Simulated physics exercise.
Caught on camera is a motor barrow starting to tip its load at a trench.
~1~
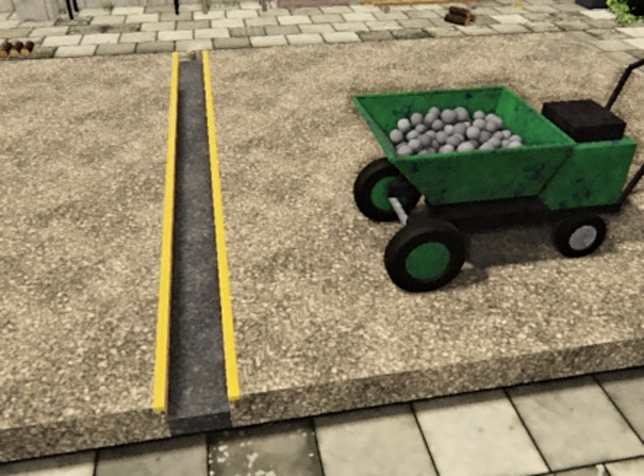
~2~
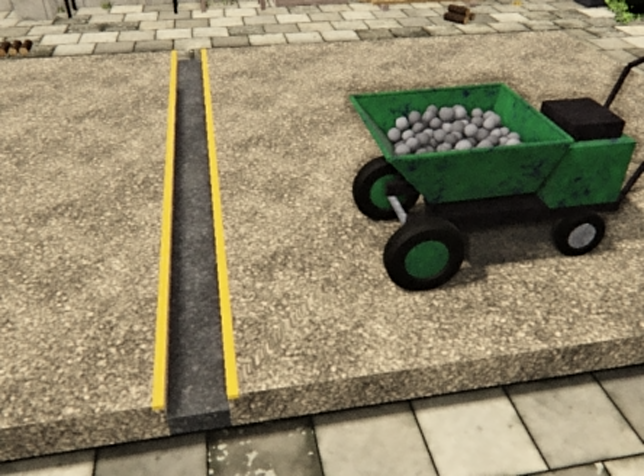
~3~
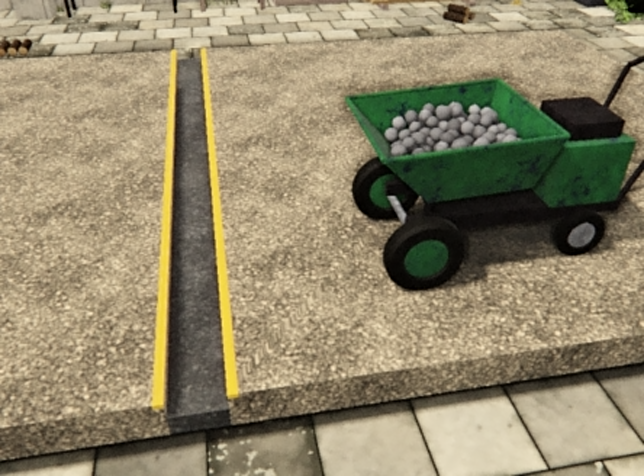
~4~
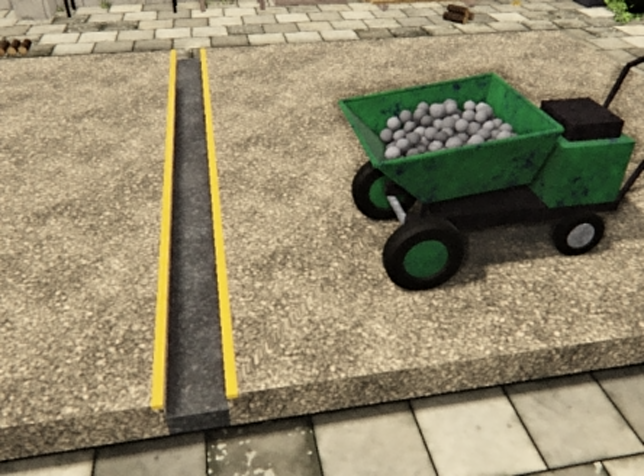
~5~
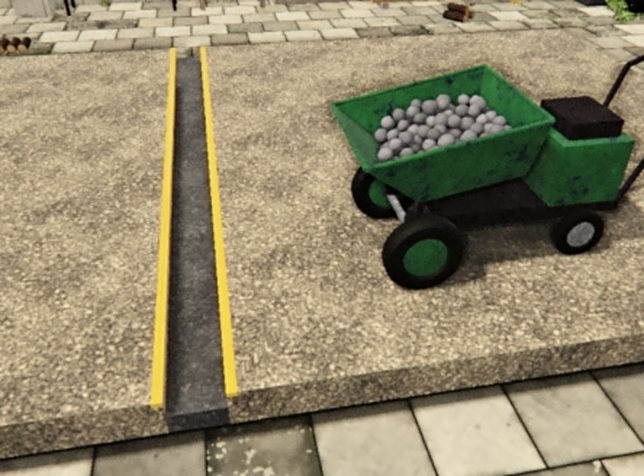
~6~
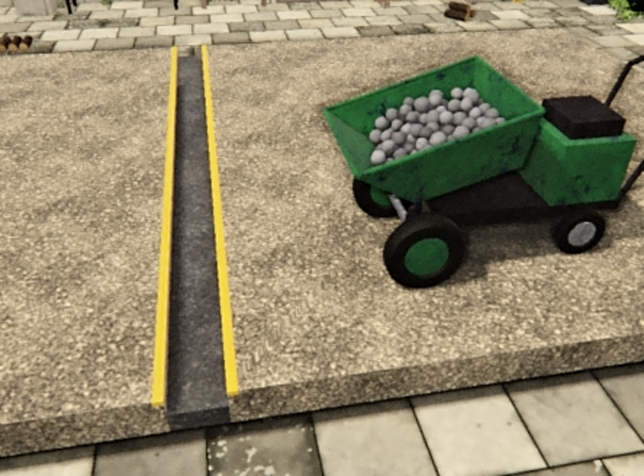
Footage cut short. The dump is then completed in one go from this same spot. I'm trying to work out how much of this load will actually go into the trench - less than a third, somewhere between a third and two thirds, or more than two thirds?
By the look of it, the trench catches a lesser share, below one-third.
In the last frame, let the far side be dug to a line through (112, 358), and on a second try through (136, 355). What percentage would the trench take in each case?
Roughly 20 per cent, then roughly 20 per cent.
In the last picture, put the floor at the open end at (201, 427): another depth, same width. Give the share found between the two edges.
About 20 %.
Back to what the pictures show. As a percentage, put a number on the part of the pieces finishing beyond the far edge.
0 per cent.
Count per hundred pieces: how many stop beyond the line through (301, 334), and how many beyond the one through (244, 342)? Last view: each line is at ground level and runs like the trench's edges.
Close to 60 and 20 per cent respectively.
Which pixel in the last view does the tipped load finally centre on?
Around (249, 258).
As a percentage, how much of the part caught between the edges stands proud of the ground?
I'd put it near 0 per cent.
Just after the last frame, skip tipped steeply; every one in the skip.
A moment on, skip tipped right over; the larger part in the skip; roughly a quarter short of the trench; just a few in or heaped over the trench; just a few falling.
Further on, skip tipped right over; roughly a third in the skip; roughly half short of the trench; roughly a quarter in or heaped over the trench.
When it is over, skip tipped right over; roughly a third in the skip; roughly half short of the trench; roughly a quarter in or heaped over the trench; not one beyond it.
